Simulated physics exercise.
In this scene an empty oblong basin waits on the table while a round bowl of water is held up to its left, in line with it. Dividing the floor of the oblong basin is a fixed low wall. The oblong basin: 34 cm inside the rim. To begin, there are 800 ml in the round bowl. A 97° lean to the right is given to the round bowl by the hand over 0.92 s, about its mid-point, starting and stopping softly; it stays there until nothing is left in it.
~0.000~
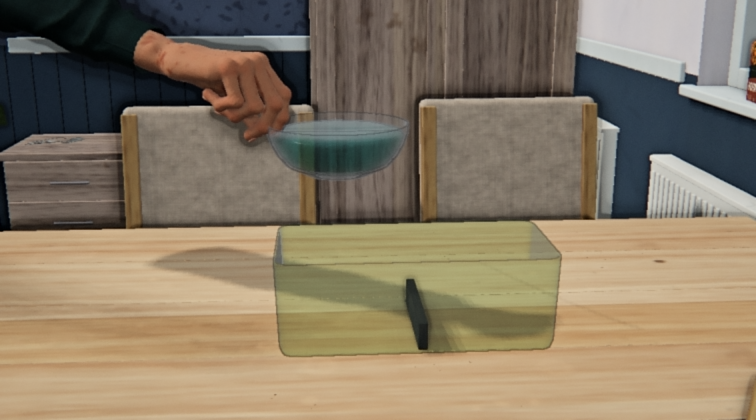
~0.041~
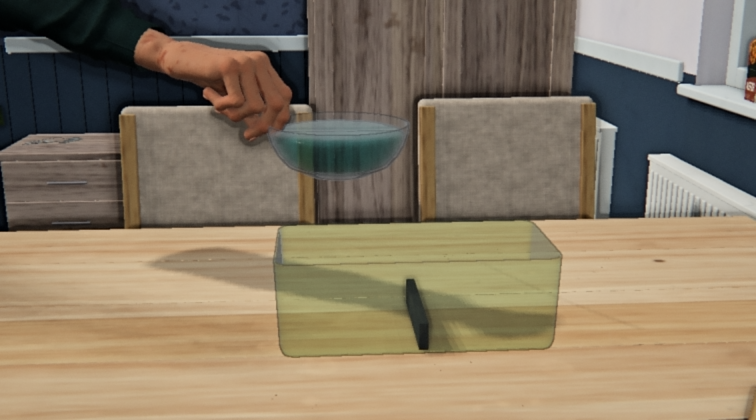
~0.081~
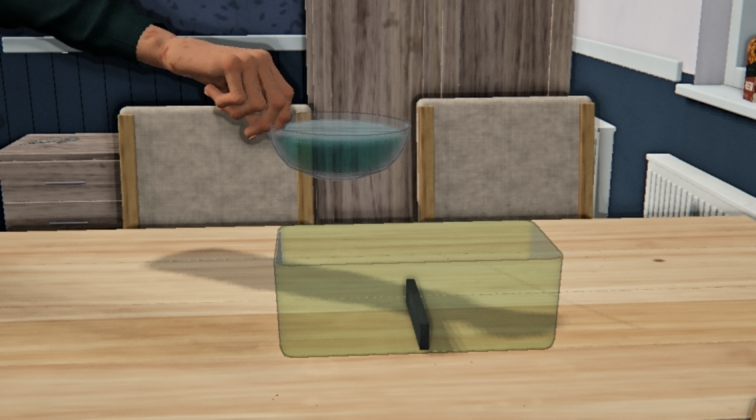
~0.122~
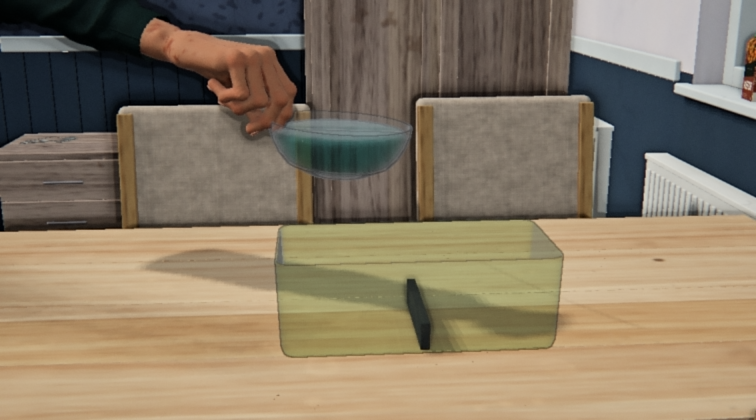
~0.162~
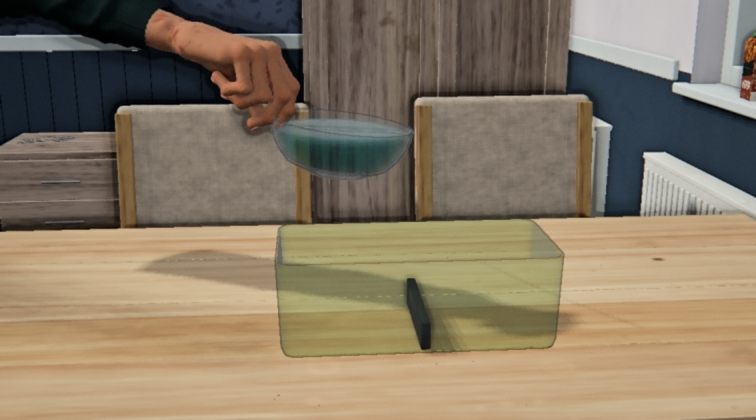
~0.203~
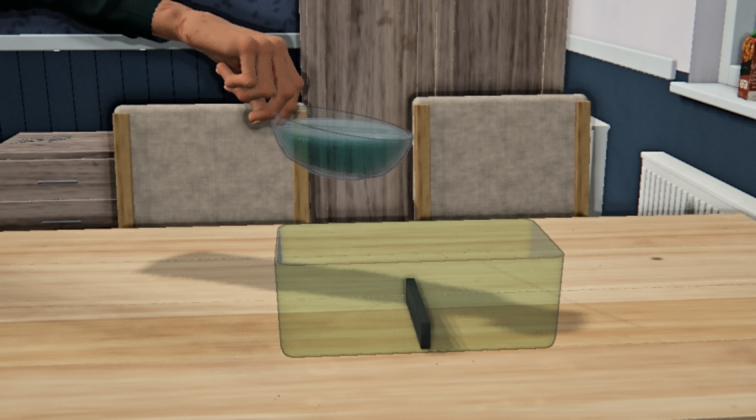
A hand holding a round glass bowl of blue-green water above an empty yellowish oblong basin, slowly tilting it slightly right.
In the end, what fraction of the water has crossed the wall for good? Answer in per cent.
In the end about 79 per cent has crossed for good.
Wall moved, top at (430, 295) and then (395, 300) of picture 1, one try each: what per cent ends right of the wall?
The first gives near 70 per cent and the second near 85 per cent.
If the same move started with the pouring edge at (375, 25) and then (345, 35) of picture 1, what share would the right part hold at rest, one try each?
Respectively 70 and 45 %.
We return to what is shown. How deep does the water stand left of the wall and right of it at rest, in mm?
6 mm left, 26 mm right.
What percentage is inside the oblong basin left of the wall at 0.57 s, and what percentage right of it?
Lab note: Left near 1, right near 28.
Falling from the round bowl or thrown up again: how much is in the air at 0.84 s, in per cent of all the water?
About 3 % of the total.
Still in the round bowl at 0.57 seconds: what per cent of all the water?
I reckon about 30 in a hundred is still held.
By 0.57 s the tilt is 66° and 30 per cent is still to pour, 1 is left of the wall and 27 right of it.
By 0.84 s the tilt is 95° and 1 per cent is still to pour, 16 is left of the wall and 79 right of it.
By 1.12 s the tilt is 97° and 0 per cent is still to pour, 21 is left of the wall and 79 right of it.
By 1.42 s the tilt is 97° and 0 per cent is still to pour, 21 is left of the wall and 79 right of it.
At rest 21 per cent lies left of the wall, 79 right of it and 1 outside.
